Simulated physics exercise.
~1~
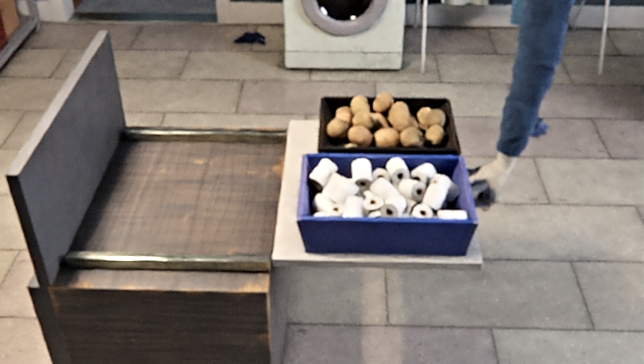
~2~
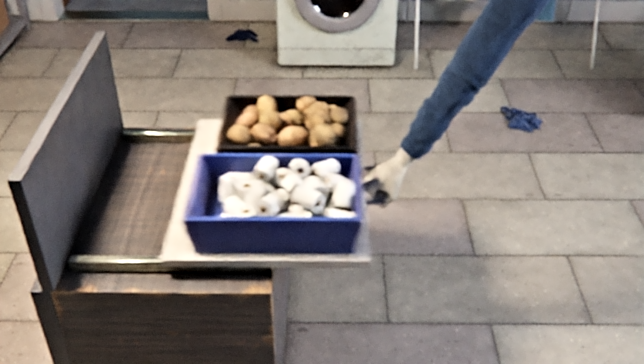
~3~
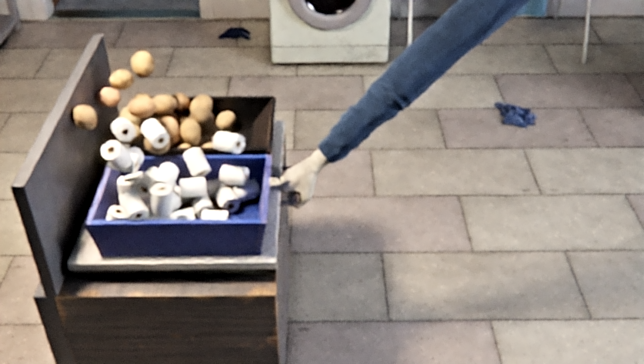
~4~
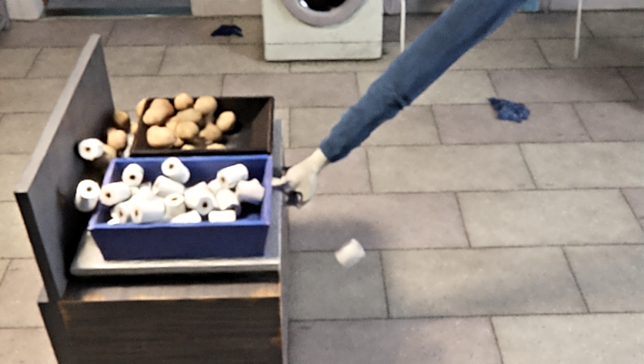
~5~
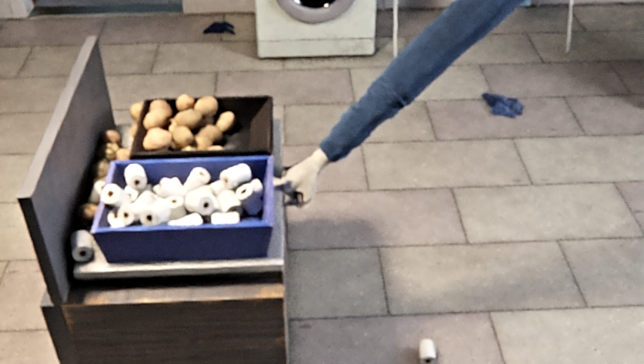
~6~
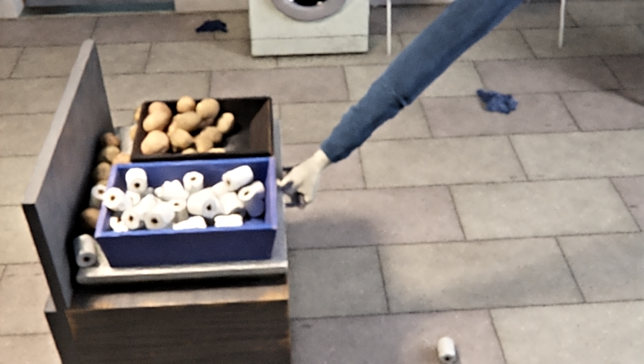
The clip opens on a low wooden unit with its shelf pulled out to the right, carrying a black tray of potatoes behind a blue tray of white paper rolls. A gloved hand on a blue-sleeved arm shoves the shelf left toward the tall back panel. The shelf halts abruptly, and potatoes and rolls fly up toward the panel. Several drop into the gap beside it, while one roll falls off to the right and lands on the tiled floor. At the end the trays sit still, the hand remains at the shelf's edge, and both still hold most of their load.
